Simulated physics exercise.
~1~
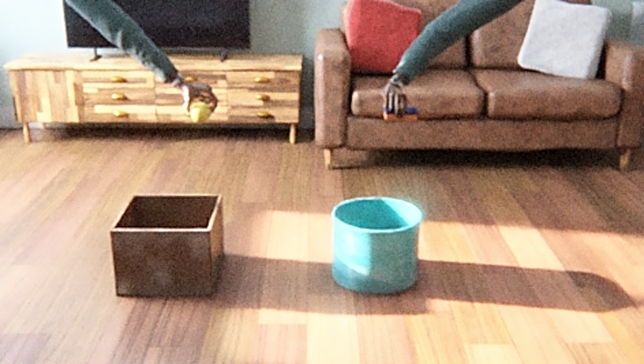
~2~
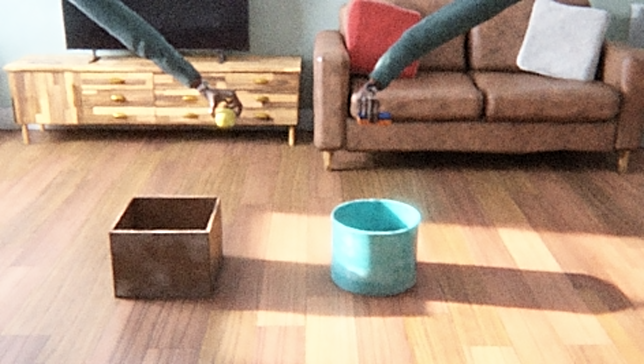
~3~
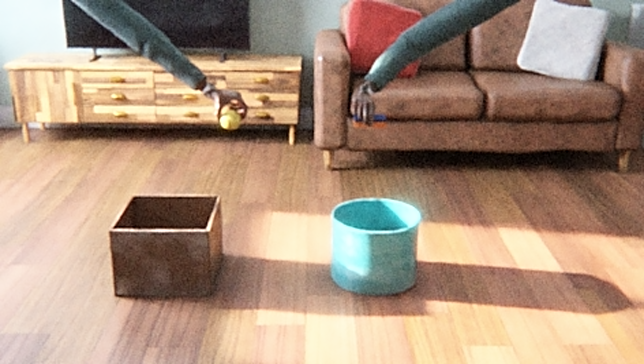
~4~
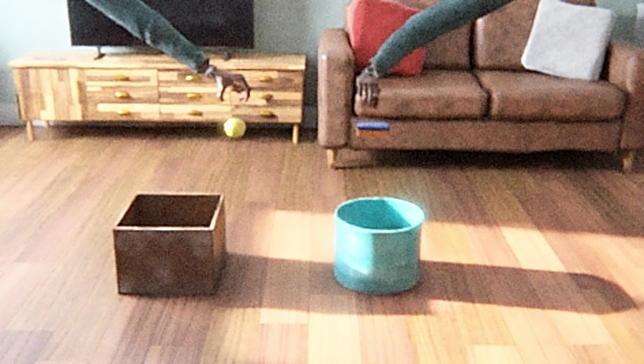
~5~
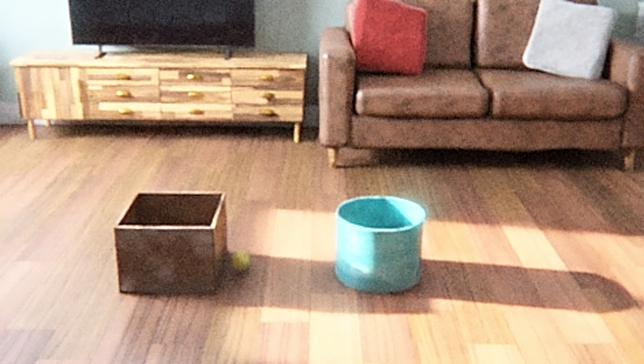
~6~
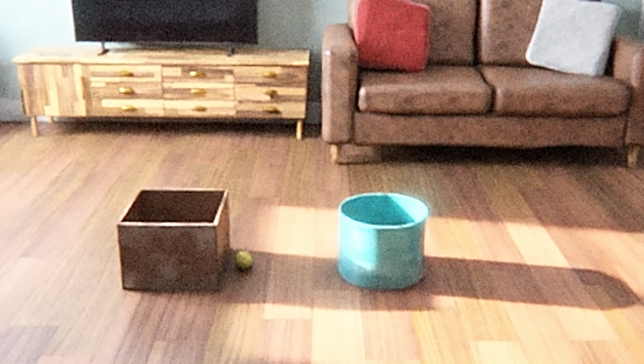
In a sunlit living room with a wooden floor, seen from the front by a slightly swaying camera, a dark brown square basket stands on the left and a turquoise round bucket on the right. Behind them are a television on a wooden cabinet and a brown leather sofa with red and white cushions. Two dark-sleeved arms hold a yellow apple on the left and a small orange and blue sponge on the right. The hands shift inward, then let go and withdraw as both things fall. The sponge drops into the bucket, out of sight, while the apple misses the basket and rests on the floor just right of it.
